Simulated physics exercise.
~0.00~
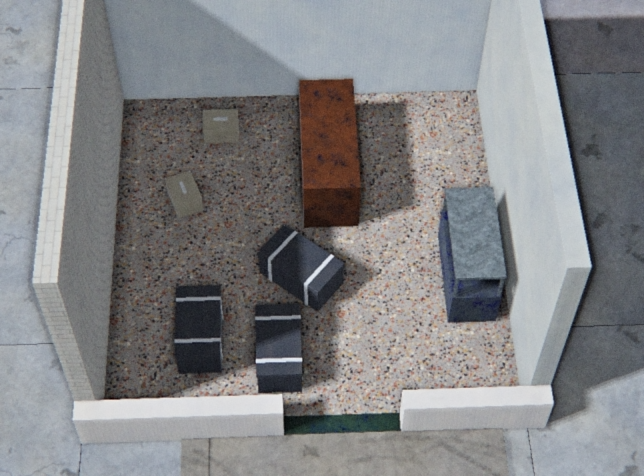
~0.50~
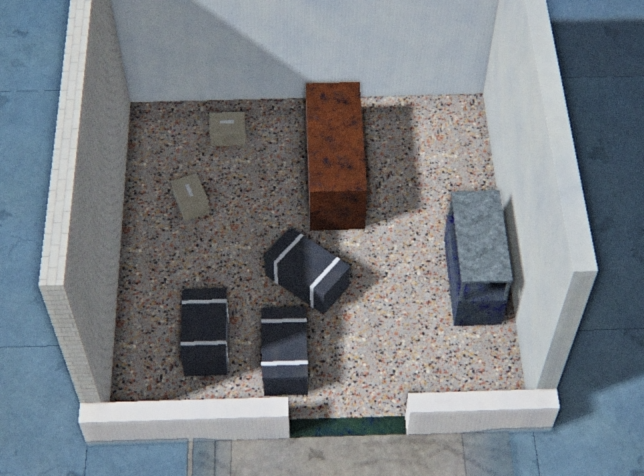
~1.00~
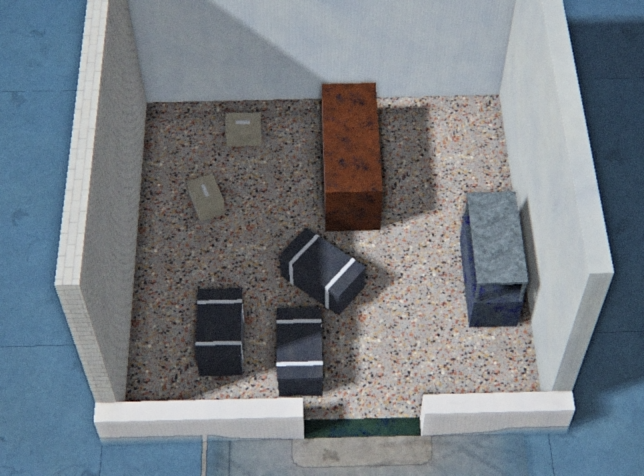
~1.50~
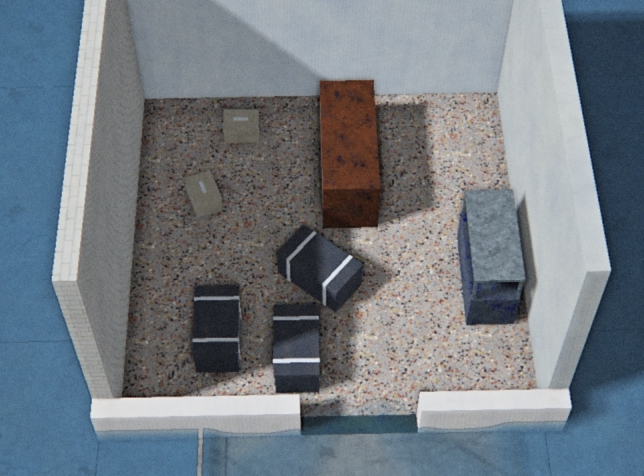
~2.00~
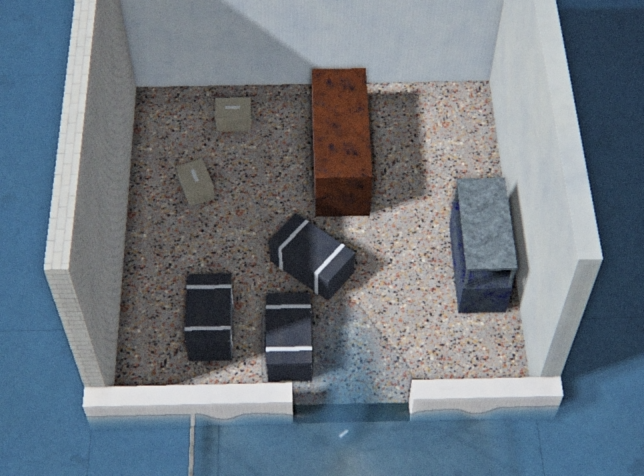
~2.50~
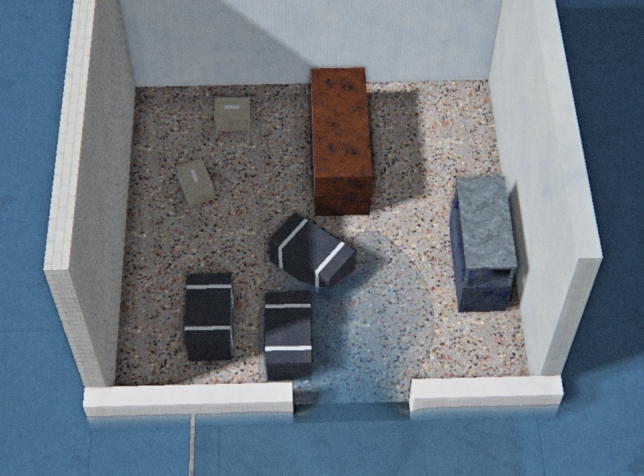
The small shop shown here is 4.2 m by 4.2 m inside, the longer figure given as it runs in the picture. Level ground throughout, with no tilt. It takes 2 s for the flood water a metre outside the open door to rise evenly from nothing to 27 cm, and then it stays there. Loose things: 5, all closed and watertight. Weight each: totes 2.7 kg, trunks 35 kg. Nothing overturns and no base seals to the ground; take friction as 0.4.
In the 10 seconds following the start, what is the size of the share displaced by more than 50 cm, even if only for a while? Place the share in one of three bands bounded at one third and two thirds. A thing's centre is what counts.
It goes in the band one third to two thirds.
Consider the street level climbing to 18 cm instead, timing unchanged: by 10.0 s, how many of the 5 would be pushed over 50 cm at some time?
Then it comes to 1.
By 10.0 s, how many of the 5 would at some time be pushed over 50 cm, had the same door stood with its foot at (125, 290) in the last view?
Then it comes to 5.
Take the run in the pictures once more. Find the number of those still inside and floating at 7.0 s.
Count at that moment: 2.
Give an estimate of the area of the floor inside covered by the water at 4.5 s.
Roughly 11.5 m2.
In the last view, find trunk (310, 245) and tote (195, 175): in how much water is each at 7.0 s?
Depth approx. 6 cm / 11 cm.
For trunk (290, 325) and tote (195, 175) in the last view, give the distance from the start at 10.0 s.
Net displacement, in order: 40 cm; 60 cm.
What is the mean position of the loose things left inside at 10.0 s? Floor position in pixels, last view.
About (205, 219).
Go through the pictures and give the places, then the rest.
A trunk at (301, 258) rests on the ground; a trunk at (279, 339) rests on the ground; 0.0 m2 under water; 0 of 5 have shifted, in the first picture.
A trunk at (307, 261), on the bottom; a trunk at (284, 342), on the bottom; 0.0 m2 under water; 0 of 5 have shifted, in the second picture.
A trunk at (322, 261) rests on the ground; a trunk at (299, 342), on the bottom; water covers 0.0 m2; 0 of 5 have shifted, in the third picture.
A trunk at (320, 258), on the bottom; a trunk at (296, 339) rests on the ground; water covers 0.1 m2; 0 of 5 have shifted, in the fourth picture.
A trunk at (312, 247), on the bottom; a trunk at (289, 328), on the bottom; 0.9 m2 under water; 0 of 5 have shifted, in the fifth picture.
A trunk at (312, 246), on the bottom; a trunk at (288, 327), on the bottom; water covers 2.1 m2; 0 of 5 have shifted, in the sixth picture.
After 3.5 s 0 of 5 are over 50 cm from their spots; 0 afloat.
After 4.5 s 1 of 5 are over 50 cm from their spots; 0 afloat.
After 7.0 s 2 of 5 are over 50 cm from their spots; 2 afloat.
After 10.0 s 2 of 5 are over 50 cm from their spots, and 2 have been at some point; 3 afloat.
